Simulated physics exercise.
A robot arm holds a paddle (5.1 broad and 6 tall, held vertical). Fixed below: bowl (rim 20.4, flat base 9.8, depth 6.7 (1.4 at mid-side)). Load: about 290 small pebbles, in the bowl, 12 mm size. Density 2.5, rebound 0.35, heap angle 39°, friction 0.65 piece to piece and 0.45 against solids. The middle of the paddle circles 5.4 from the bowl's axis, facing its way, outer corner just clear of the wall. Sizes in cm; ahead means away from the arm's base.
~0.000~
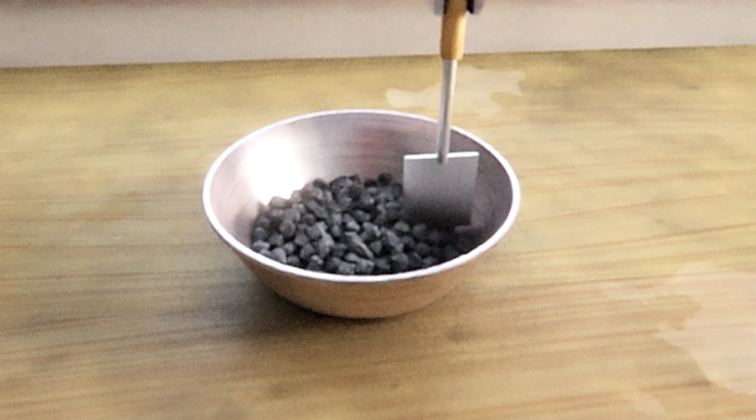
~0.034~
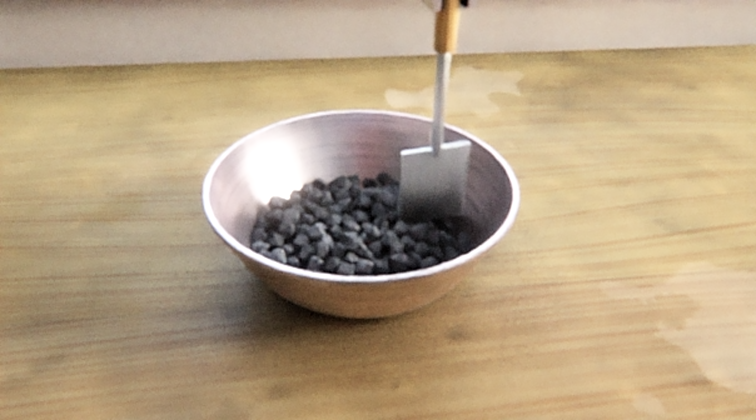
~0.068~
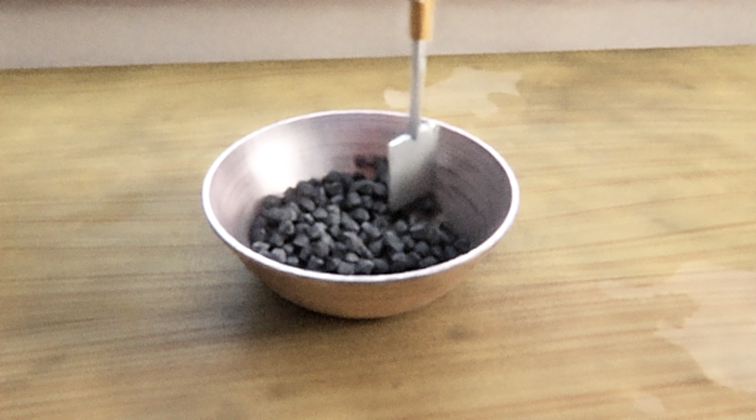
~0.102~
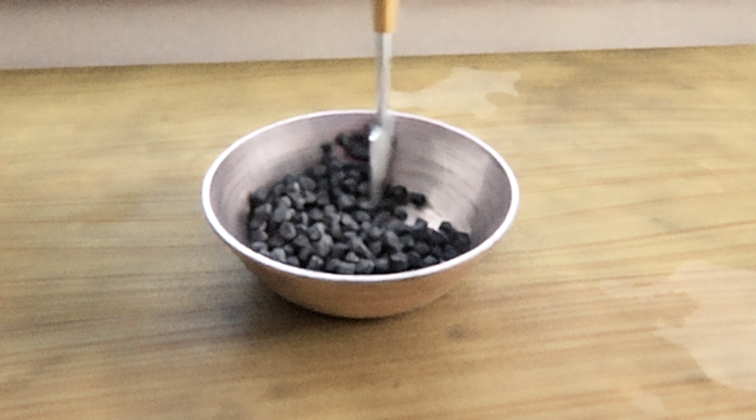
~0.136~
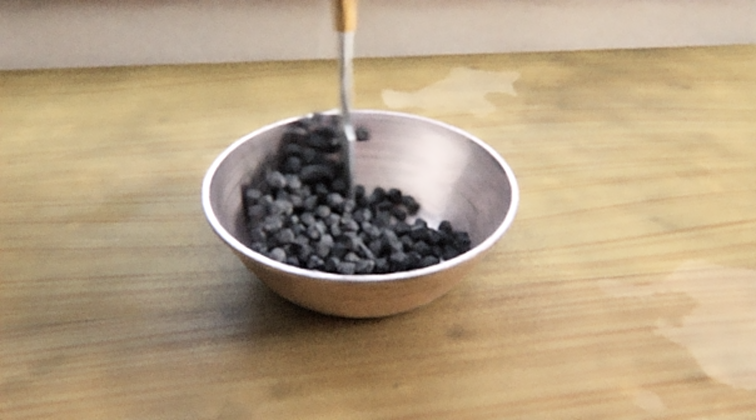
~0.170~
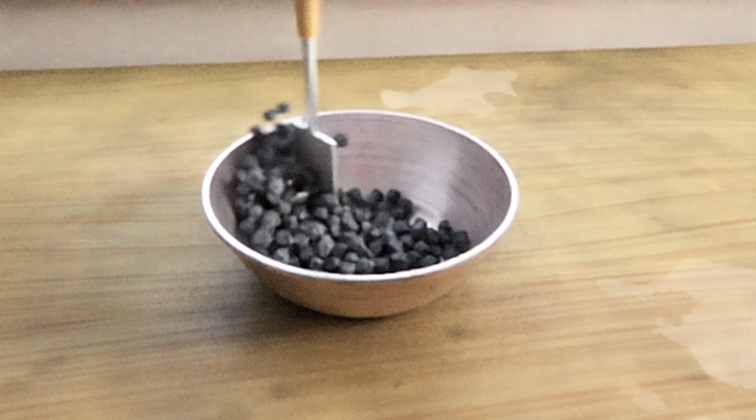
Metal paddle sweeping leftward around the back of a silvery bowl, pushing dark pebbles into a heap against the left side.
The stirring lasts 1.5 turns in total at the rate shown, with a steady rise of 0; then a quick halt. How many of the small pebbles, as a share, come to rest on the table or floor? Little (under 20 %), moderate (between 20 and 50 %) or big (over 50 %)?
On the table or floor the share is moderate, between 20 and 50 %.
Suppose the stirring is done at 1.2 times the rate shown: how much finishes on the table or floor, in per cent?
About 40 per cent.
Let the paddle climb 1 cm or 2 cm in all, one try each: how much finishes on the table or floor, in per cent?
Some 25 and 15 per cent.
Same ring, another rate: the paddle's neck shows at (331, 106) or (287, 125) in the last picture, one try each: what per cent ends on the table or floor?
About 25 and 40 per cent.
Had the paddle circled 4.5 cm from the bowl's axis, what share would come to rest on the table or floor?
Then about 30 per cent.
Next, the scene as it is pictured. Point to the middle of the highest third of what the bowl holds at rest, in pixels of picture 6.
Around (322, 279).
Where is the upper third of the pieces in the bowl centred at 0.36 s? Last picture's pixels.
Around (446, 246).
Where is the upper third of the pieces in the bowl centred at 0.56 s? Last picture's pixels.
Near (334, 154).
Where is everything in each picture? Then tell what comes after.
The first frame shows paddle neck at (443, 136), 0° round; upper third of the load around (349, 232), from x 260 to 460, top at y 180; 286 in the bowl.
The second frame shows paddle neck at (438, 128), 12° round; upper third of the load around (351, 231), from x 260 to 460, top at y 180.
The third frame shows paddle neck at (415, 114), 40° round; upper third of the load around (358, 216), from x 260 to 460, top at y 155.
The fourth frame shows paddle neck at (382, 105), 68° round; upper third of the load around (345, 212), from x 260 to 460, top at y 130.
The fifth frame shows paddle neck at (345, 105), 96° round; upper third of the load around (319, 204), from x 255 to 460, top at y 120.
The sixth frame shows paddle neck at (311, 112), 124° round; upper third of the load around (291, 208), from x 240 to 460, top at y 110; 286 in the bowl.
After 0.36 s, 284° round, highest piece 9 above the table; 257 in the bowl, 9 on the table or floor, 20 in flight or on the tool.
After 0.56 s, 84° round, highest piece 10 above the table; 217 in the bowl, 49 on the table or floor, 20 in flight or on the tool.
After 0.85 s, 180° round, highest piece 6 above the table; 195 in the bowl, 91 on the table or floor.
After 1.55 s, 180° round, highest piece 6 above the table; 195 in the bowl, 91 on the table or floor.
At rest, 195 in the bowl, 91 on the table or floor. That is 32 % on the table or floor.
